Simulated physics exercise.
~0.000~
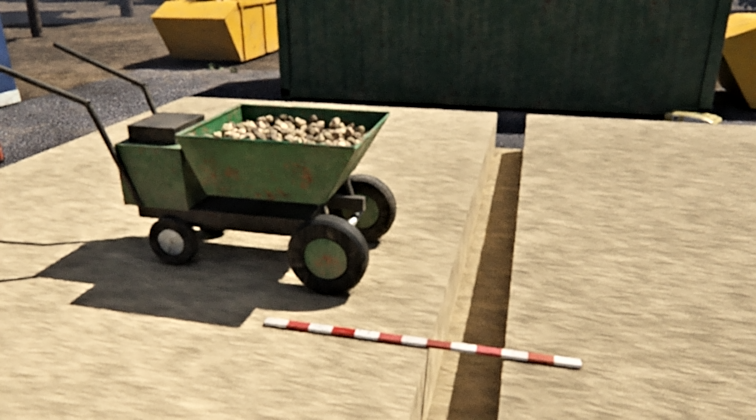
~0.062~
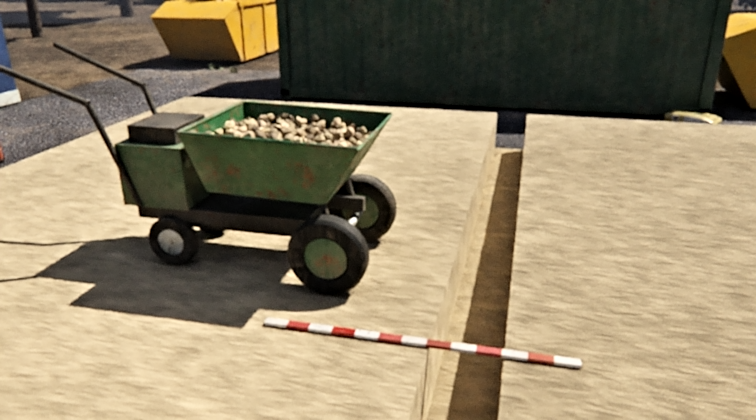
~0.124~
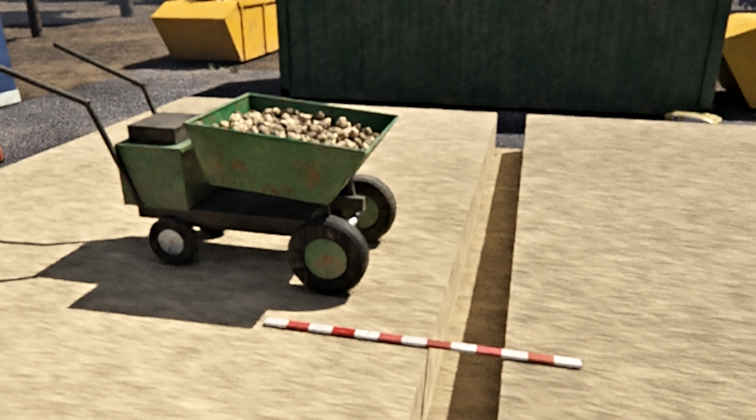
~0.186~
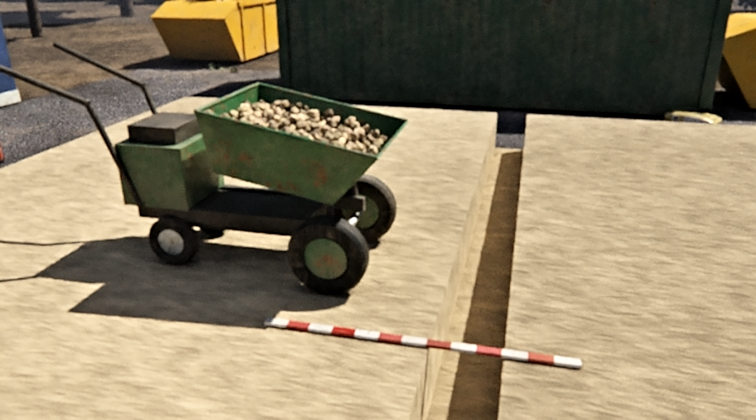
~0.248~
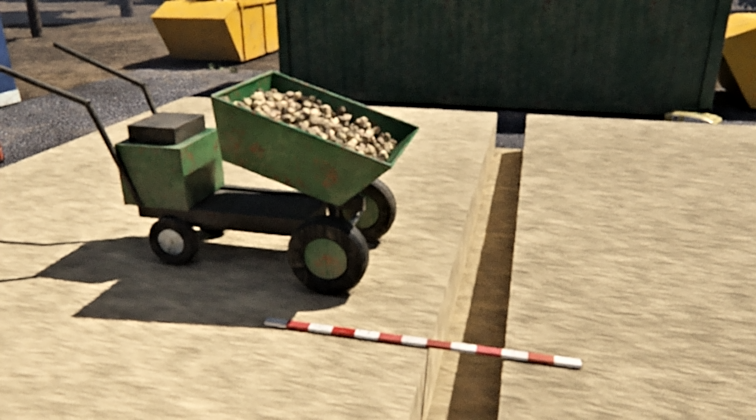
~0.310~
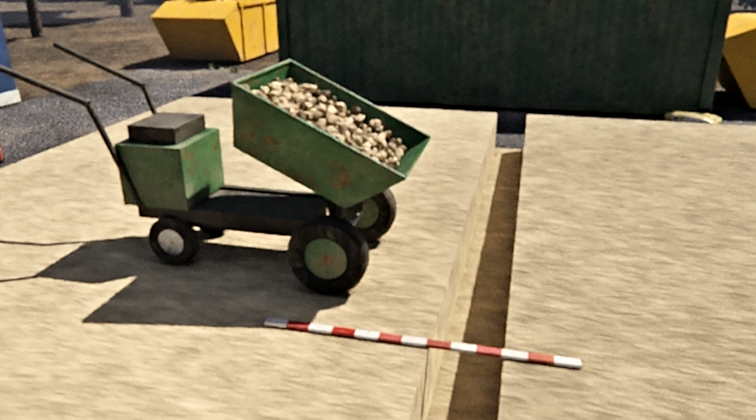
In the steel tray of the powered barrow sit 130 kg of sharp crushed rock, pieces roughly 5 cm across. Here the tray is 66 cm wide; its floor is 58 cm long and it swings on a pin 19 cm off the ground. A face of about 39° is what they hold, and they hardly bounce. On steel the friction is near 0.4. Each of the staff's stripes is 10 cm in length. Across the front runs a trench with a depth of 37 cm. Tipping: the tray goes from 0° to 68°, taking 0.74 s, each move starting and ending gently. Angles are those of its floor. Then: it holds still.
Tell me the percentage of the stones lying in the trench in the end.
Close to 42 %.
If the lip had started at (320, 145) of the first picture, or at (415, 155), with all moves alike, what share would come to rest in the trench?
I'd expect close to 50 per cent at the first and 10 per cent at the second.
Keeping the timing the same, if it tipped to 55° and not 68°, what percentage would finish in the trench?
Then about 20 per cent.
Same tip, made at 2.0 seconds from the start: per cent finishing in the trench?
In that case some 50 per cent.
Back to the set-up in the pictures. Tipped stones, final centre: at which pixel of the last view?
Middle at around (492, 331), I'd say.
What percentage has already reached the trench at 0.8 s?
Some 15 per cent.
After 0.6 s the floor is at 57°; 100 % in the tray; the foremost stones are at (430, 205).
After 0.8 s the floor is at 68°; 83 % in the tray, 16 % in the trench, 1 % past the trench; the foremost stones are at (520, 289).
After 1.2 s the floor is at 68°; 51 % in the tray, 31 % in the trench, 18 % past the trench; the foremost stones are at (642, 298).
After 3.1 s the floor is at 68°; 39 % in the tray, 42 % in the trench, 18 % past the trench; the foremost stones are at (709, 318).
